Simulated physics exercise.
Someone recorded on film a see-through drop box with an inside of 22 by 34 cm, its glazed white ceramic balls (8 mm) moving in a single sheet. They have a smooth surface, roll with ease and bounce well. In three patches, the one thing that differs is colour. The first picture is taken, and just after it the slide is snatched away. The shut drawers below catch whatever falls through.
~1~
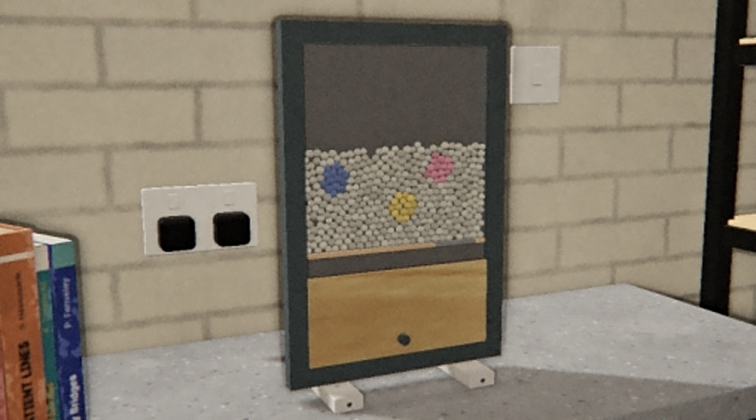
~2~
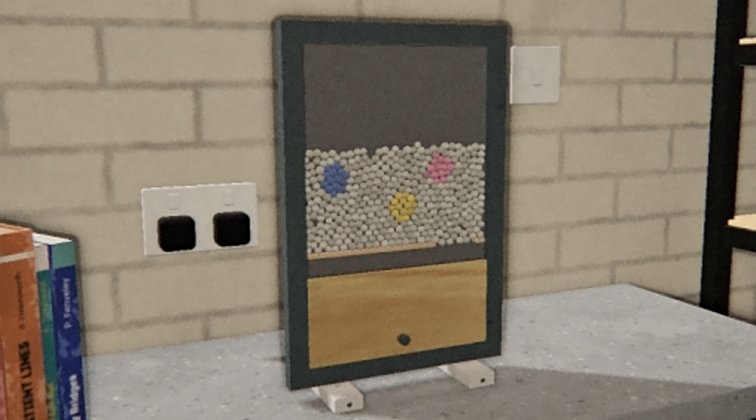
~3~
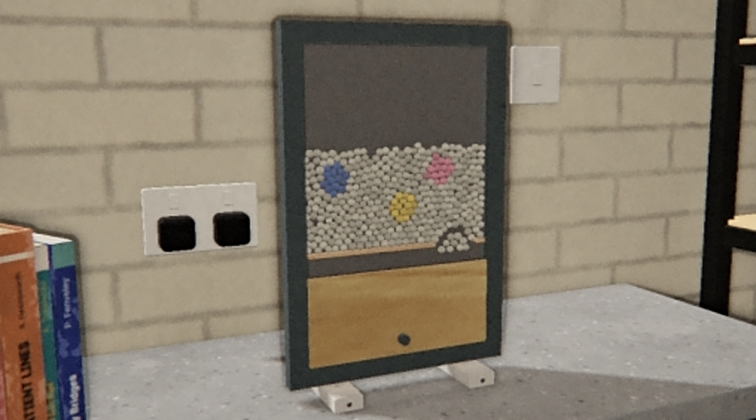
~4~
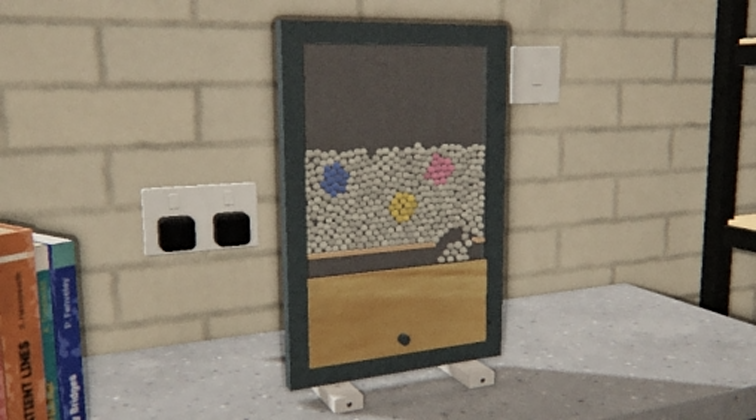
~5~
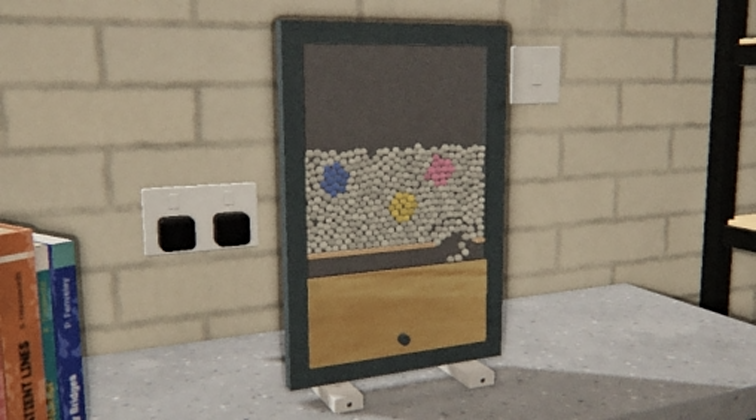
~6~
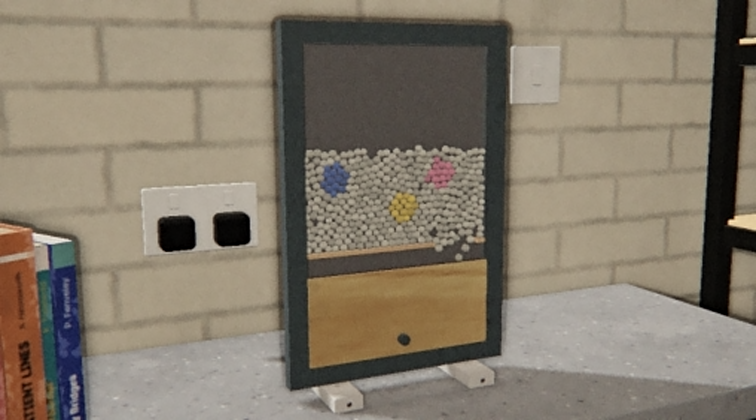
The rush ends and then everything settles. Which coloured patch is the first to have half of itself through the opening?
The pink patch.
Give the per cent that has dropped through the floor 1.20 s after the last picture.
Roughly 75 in a hundred by then.
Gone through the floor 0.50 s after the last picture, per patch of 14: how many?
From yellow, 6; from blue, 0; from pink, 14.
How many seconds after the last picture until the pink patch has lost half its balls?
That happens at roughly 0.2 seconds.
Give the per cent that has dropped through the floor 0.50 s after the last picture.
Roughly 50 in every hundred.
Then, 0.15 s later than the last picture, 15 % are out; out of 14, yellow 0, blue 0, pink 0.
Then, 0.50 s later than the last picture, 50 % are out; out of 14, yellow 6, blue 0, pink 14.
Then, 1.20 s later than the last picture, 75 % are out; out of 14, yellow 14, blue 5, pink 14.
At rest 3.2 s after the last picture, 85 % are out; out of 14, yellow 14, blue 13, pink 14; half out at yellow 0.52 s, blue 1.39 s, pink 0.27 s.
